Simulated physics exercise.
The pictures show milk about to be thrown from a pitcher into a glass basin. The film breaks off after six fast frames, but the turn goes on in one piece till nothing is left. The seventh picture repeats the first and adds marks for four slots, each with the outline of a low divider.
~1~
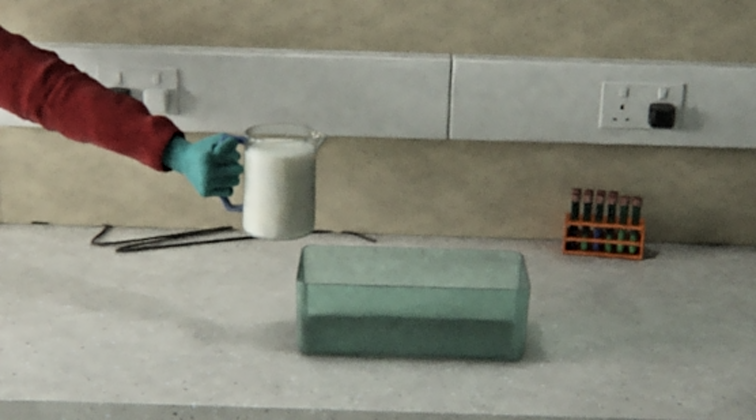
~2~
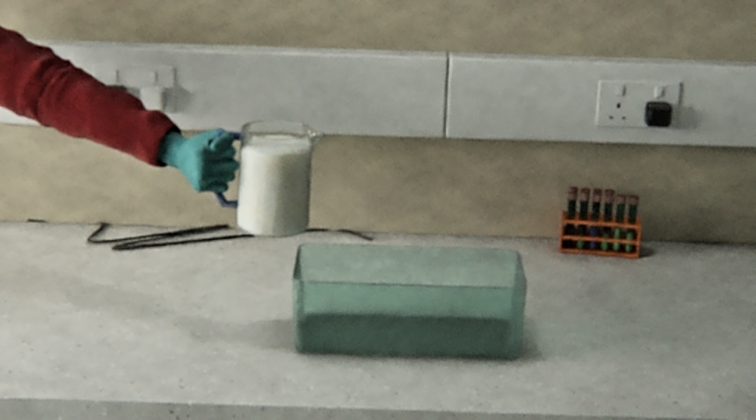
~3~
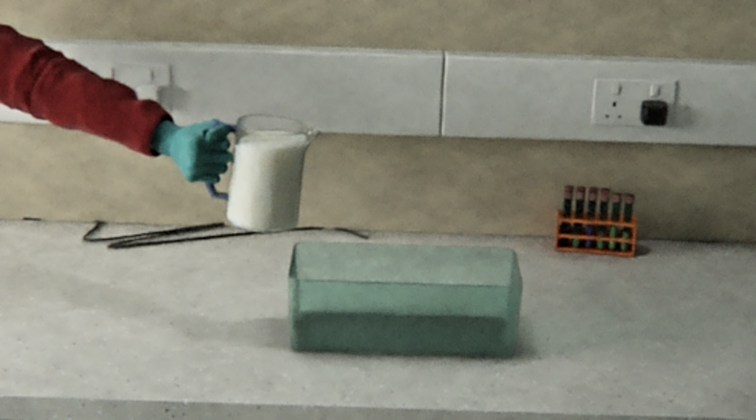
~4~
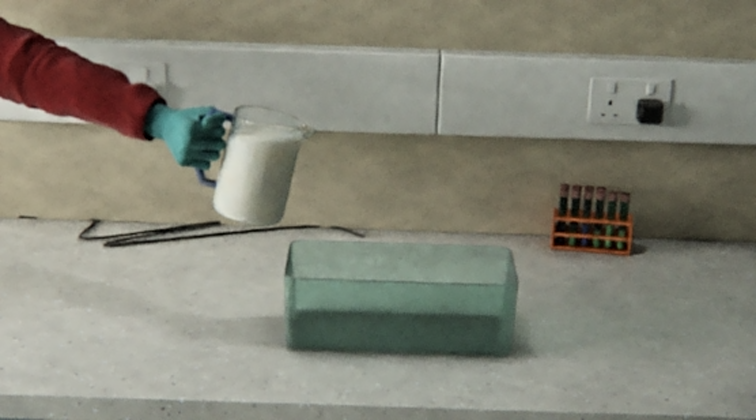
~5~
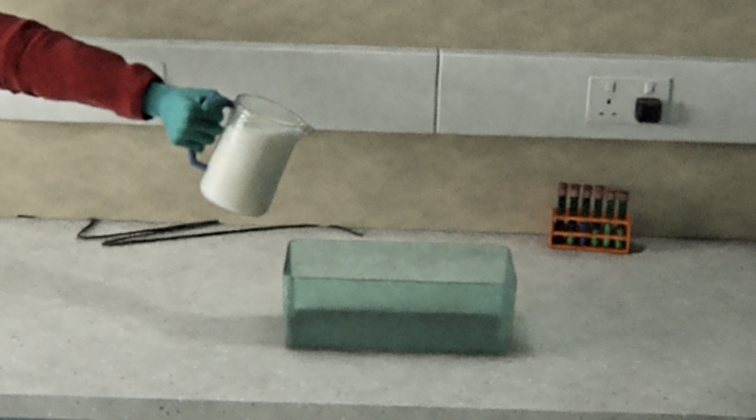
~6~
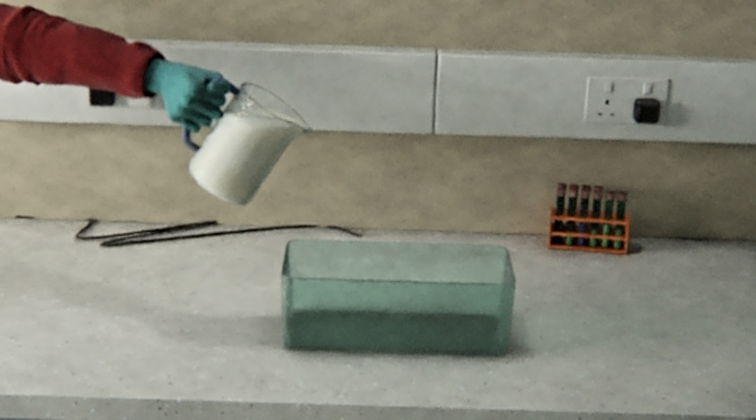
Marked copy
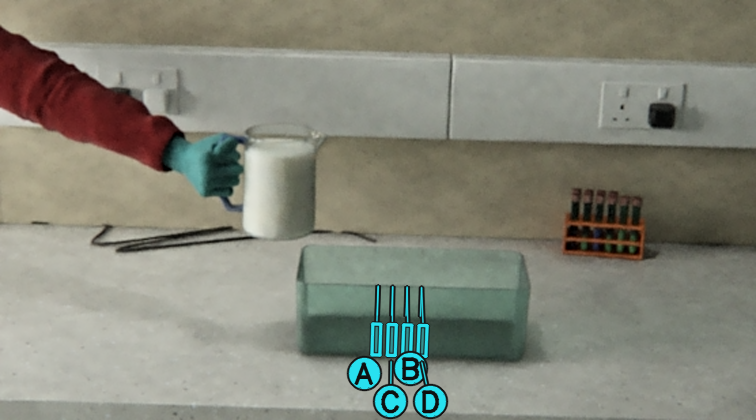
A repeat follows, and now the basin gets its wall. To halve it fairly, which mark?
The best position is D.
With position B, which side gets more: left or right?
The right one.
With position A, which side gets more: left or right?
The right side.
In cyan, A at (375, 360); B at (406, 361); C at (391, 361); D at (421, 362).
For position A, about 8 % ends left of the wall and 87 % right of it; 5 % is lost outside.
For position B, about 22 % ends left of the wall and 73 % right of it; 5 % is lost outside.
For position C, about 9 % ends left of the wall and 86 % right of it; 5 % is lost outside.
For position D, about 49 % ends left of the wall and 45 % right of it; 6 % is lost outside.
